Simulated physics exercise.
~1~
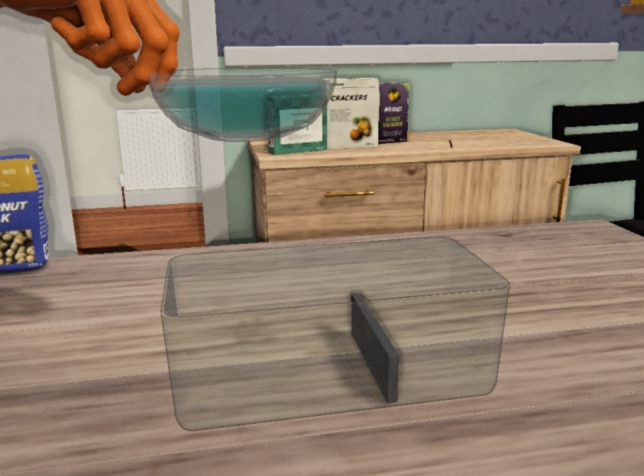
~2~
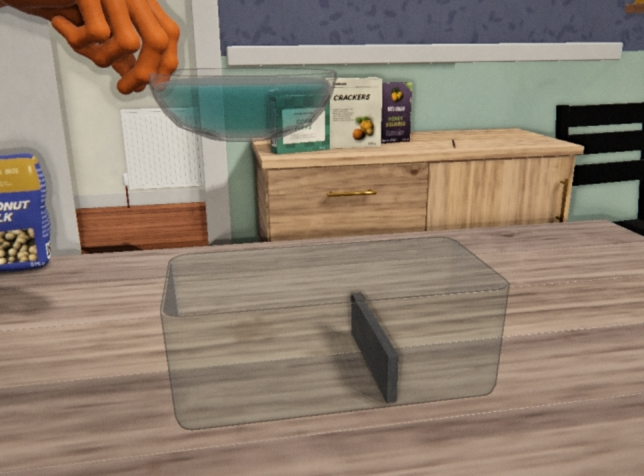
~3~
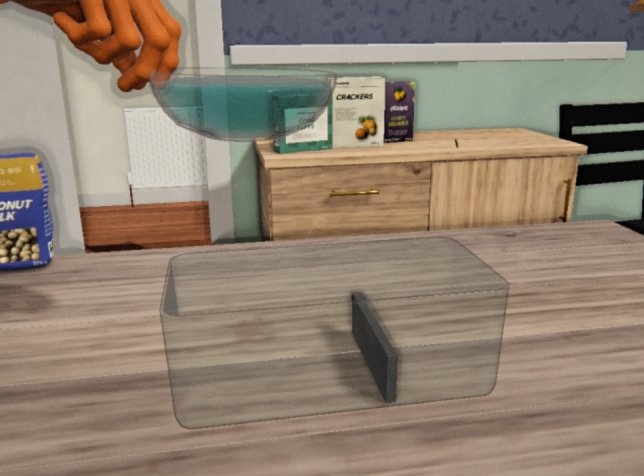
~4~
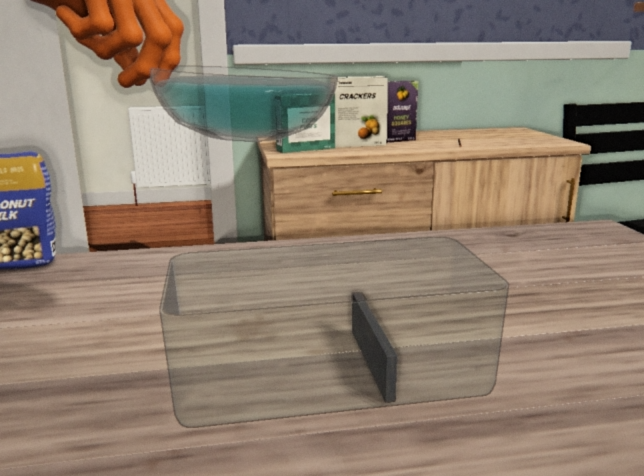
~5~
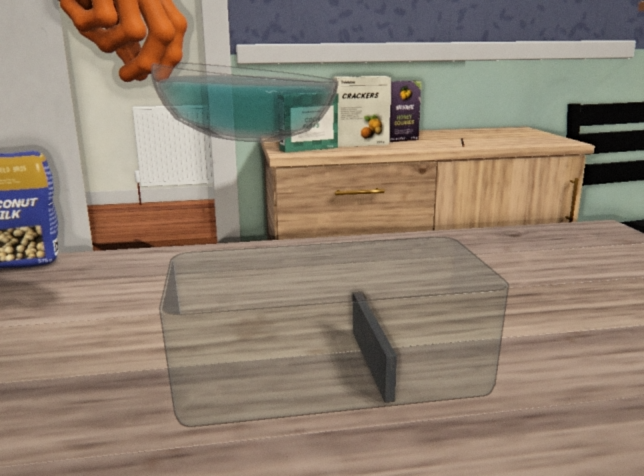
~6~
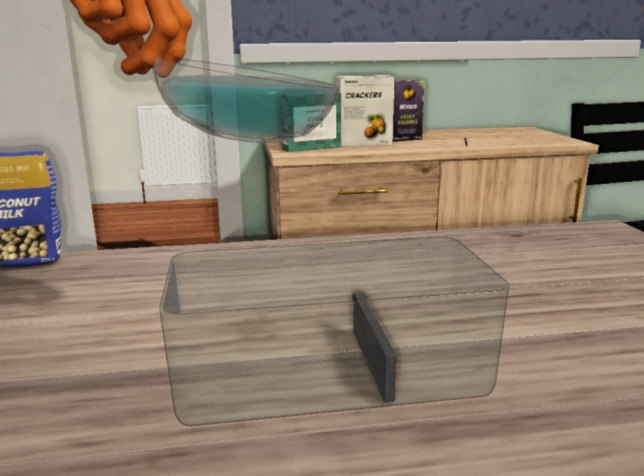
An orange hand holding a clear bowl of teal liquid above a long divided basin, slowly tilting it slightly to the right.
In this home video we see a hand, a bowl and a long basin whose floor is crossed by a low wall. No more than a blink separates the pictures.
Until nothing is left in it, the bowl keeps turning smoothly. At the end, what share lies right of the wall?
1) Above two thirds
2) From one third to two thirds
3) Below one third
1, above two thirds.
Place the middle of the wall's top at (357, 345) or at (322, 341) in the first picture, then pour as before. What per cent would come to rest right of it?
Try one about 70 %, try two about 90 %.
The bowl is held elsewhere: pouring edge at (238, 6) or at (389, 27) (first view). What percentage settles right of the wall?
Try one: 5 %; try two: 75 %.
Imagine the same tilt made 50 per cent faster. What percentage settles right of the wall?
It comes to near 65 per cent.
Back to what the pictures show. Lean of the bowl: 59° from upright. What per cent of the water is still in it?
35 per cent, approximately.
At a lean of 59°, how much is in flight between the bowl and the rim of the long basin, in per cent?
45 %.
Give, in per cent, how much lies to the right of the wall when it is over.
About 75 per cent.
A moment on, the bowl is tipped part way and 33 per cent is still to pour, 2 is left of the wall and 20 right of it.
Next, the bowl is tipped on its side and 1 per cent is still to pour, 17 is left of the wall and 76 right of it.
Then the bowl is tipped on its side and 0 per cent is still to pour, 24 is left of the wall and 76 right of it.
Later the bowl is tipped on its side and 0 per cent is still to pour, 24 is left of the wall and 76 right of it.
In the end 24 per cent lies left of the wall, 76 right of it and 1 outside.
